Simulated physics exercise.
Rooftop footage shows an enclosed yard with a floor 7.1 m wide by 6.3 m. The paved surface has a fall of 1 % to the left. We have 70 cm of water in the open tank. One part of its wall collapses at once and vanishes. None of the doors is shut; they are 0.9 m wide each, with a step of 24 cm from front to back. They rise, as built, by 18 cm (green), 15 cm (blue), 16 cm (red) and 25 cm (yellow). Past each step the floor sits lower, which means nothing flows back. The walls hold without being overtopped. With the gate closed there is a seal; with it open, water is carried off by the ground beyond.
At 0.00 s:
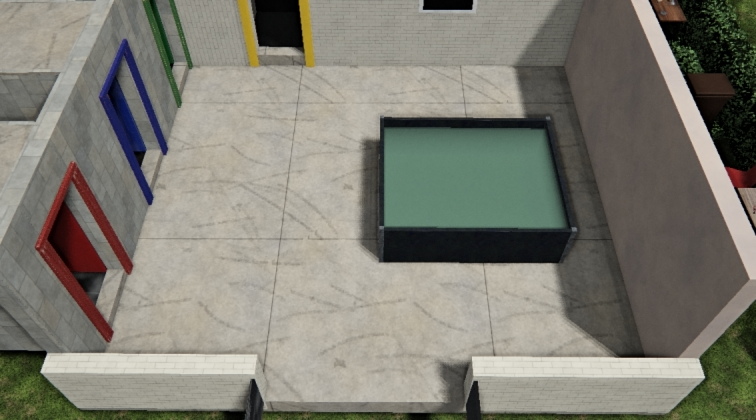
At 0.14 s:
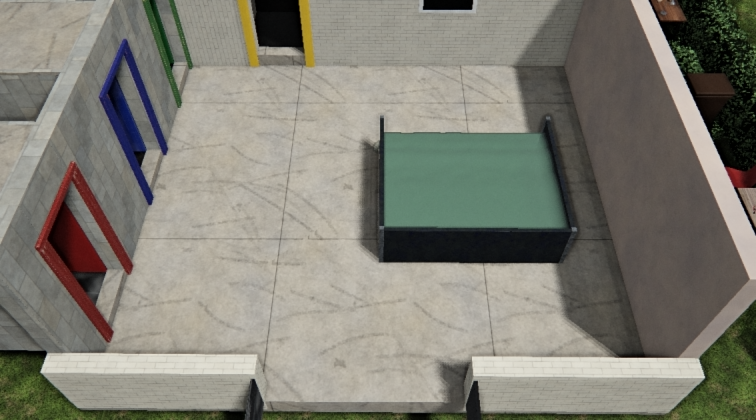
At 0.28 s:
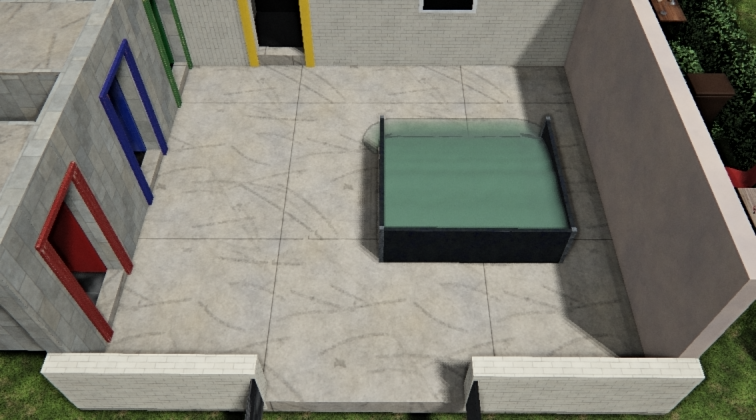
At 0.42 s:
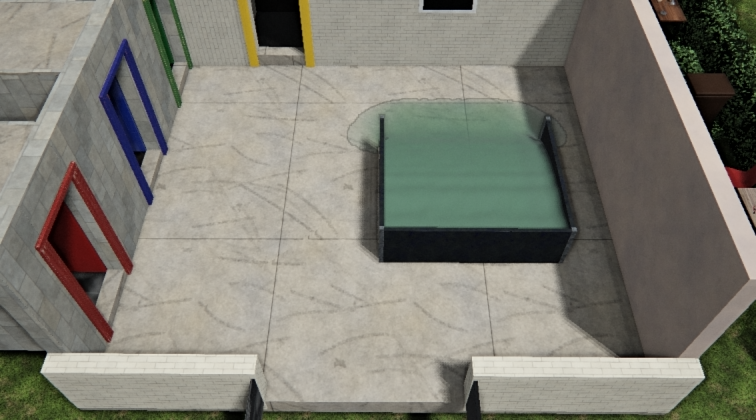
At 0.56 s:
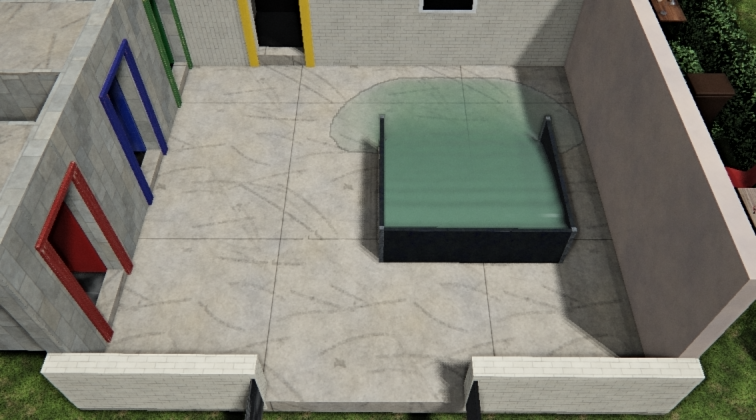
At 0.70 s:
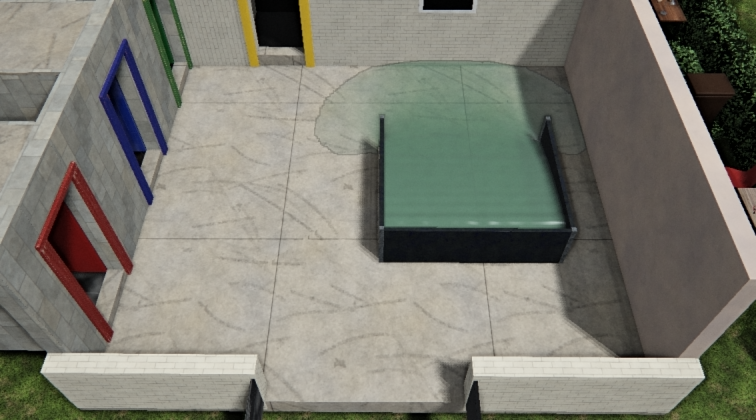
Green water pours from the dark tank's open far side and spreads across the paved floor.
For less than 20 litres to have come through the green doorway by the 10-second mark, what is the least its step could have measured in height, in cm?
30 cm or so.
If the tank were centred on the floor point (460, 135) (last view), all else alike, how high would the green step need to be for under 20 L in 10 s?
Some 27 cm.
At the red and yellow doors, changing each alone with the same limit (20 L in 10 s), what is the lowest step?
About 12.5 cm at red and about 10.5 cm at yellow.
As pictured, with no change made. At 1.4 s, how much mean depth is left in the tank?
About 36 cm.
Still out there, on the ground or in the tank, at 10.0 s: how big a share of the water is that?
I'd put it at about 90 per cent.
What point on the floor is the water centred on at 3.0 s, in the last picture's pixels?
The water's centre is at about (429, 123).
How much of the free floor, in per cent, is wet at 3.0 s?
Approximately 40 % of the floor.
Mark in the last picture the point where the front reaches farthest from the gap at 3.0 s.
Near (190, 71).
After 1.4 s water covers 25 % of the floor, deepest (50 cm) near (438, 71); it has not reached the green door.
After 3.0 s water covers 40 % of the floor, deepest (36 cm) near (188, 77); 36 cm at the green door, 38 litres in over its 18 cm step.
After 10.0 s water covers 95 % of the floor, deepest (18 cm) near (138, 243); 11 cm at the green door, 161 litres in over its 18 cm step.
At the green door as built, the water arrived by 2.2 s and peaked near 36 cm at 3.0 s.
With a step of 24.5 cm, 59 litres would have come in within the 10 s; with 33 cm, 7 litres. So under 20 litres takes about 30 cm.
